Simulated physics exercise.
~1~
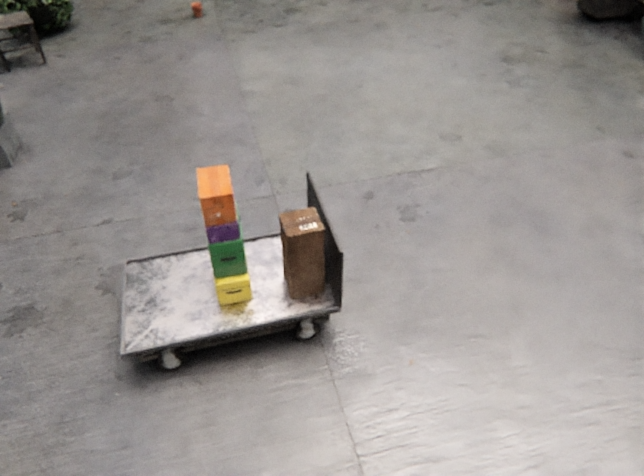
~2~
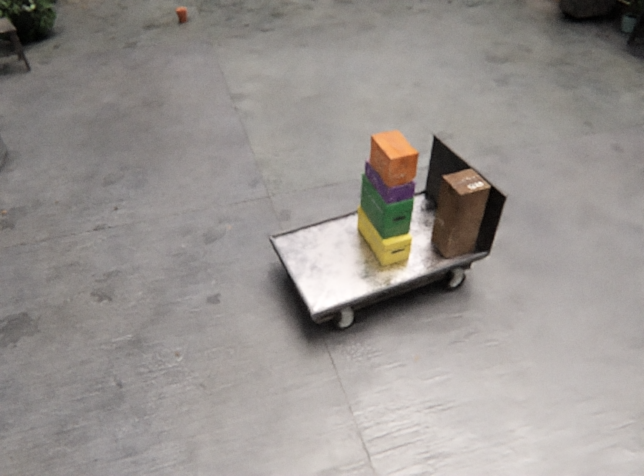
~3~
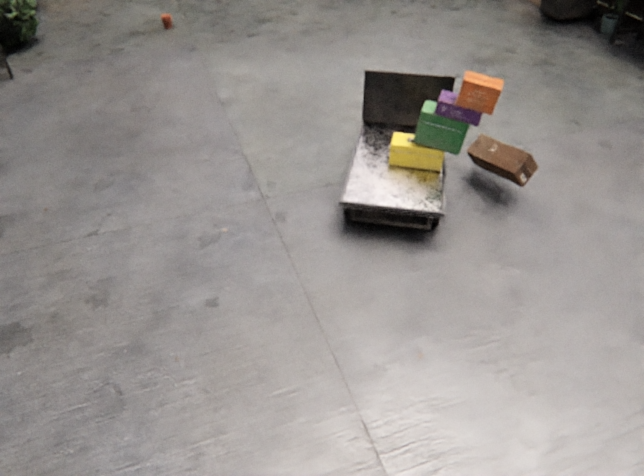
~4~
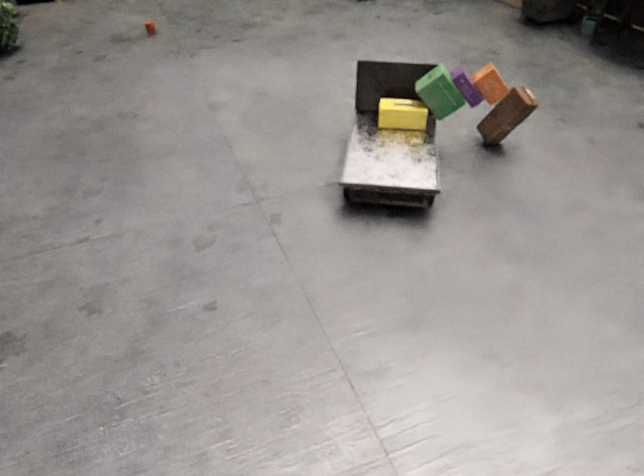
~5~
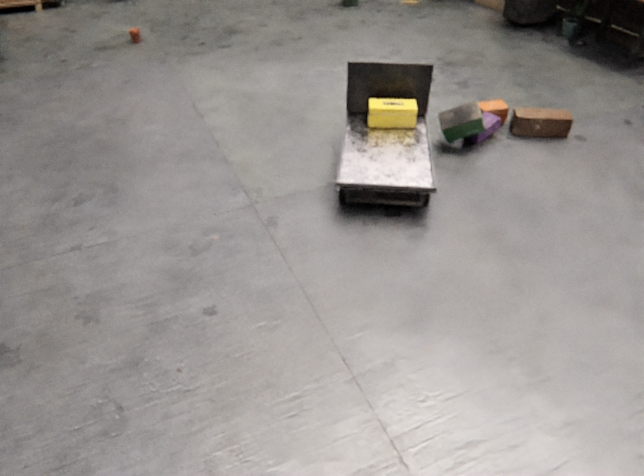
A stack of colourful boxes toppled off the right side of a flat cart as it swung round and stopped, with the tall brown box going over first, then the orange, purple and green ones, leaving only the yellow toolbox aboard.
